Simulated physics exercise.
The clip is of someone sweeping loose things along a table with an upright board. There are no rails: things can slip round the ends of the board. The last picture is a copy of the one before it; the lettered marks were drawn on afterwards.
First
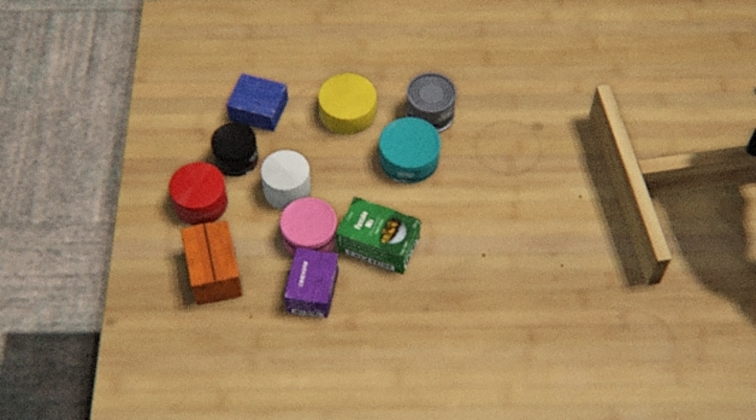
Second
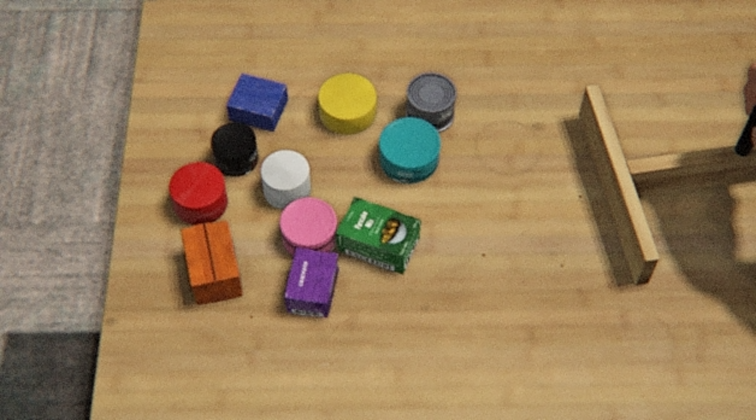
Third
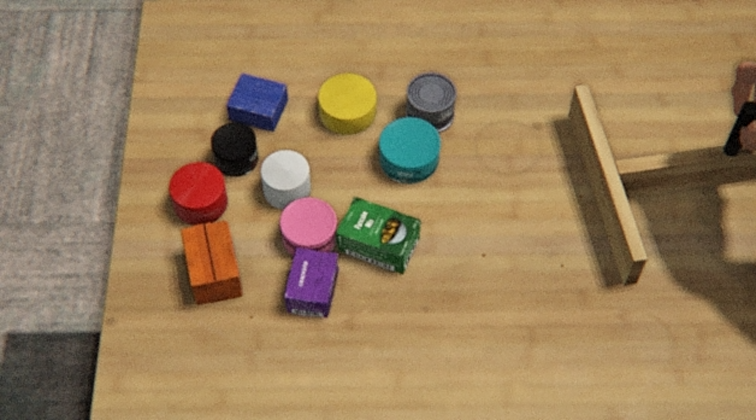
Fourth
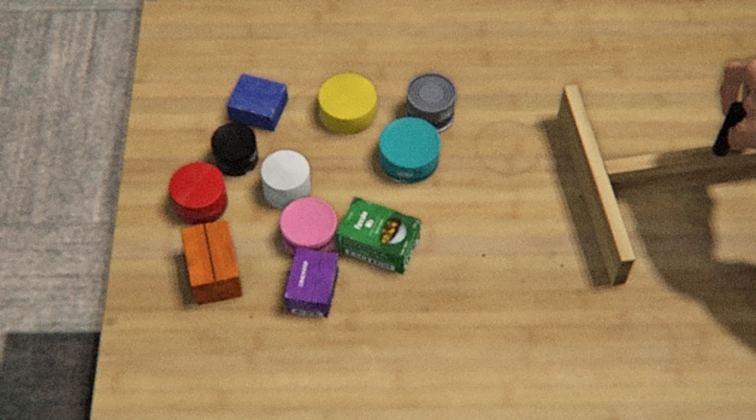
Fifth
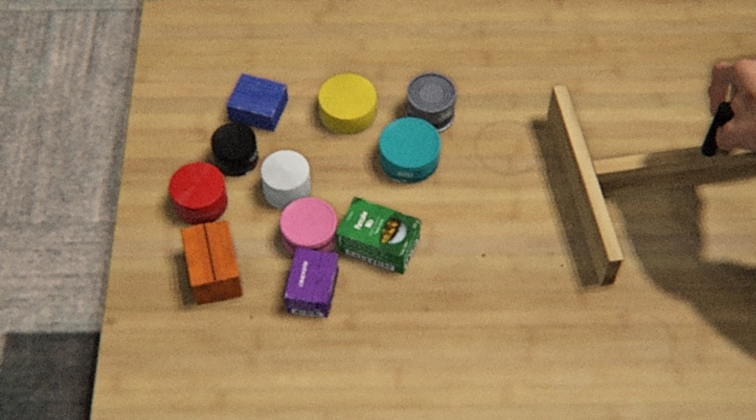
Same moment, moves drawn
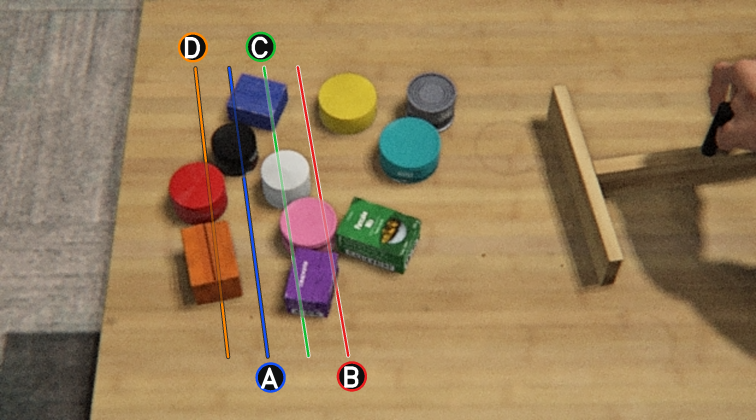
A pale wooden tabletop is seen from above by a still camera, with grey carpet showing along the left side. Round containers in yellow, grey, teal, black, white, red and pink sit among blue, orange, green and purple packets on the left, with a T-shaped wooden board at right. The board slides slowly a short way left as a hand gripping it comes into view, while the objects stay still.
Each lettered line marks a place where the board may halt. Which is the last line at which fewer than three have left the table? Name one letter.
At D, and not beyond.
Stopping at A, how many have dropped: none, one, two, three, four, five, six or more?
The count is none.
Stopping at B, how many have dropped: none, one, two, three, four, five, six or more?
In all, none.
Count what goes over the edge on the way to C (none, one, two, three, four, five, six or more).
By then, none.
On the marked copy, A at (247, 201); B at (321, 200); C at (284, 200); D at (210, 201).
Following D. Soon after the start, board (452, 170); grey tin (399, 100); turquoise tub (403, 152).
Later, board (316, 171); red tin (183, 197); orange box (187, 271).
In the end, board (211, 172); orange box (106, 301); black jar (134, 129); none fallen.
As for the rest, A is within the limit but short; B is within the limit but short; C is within the limit but short.
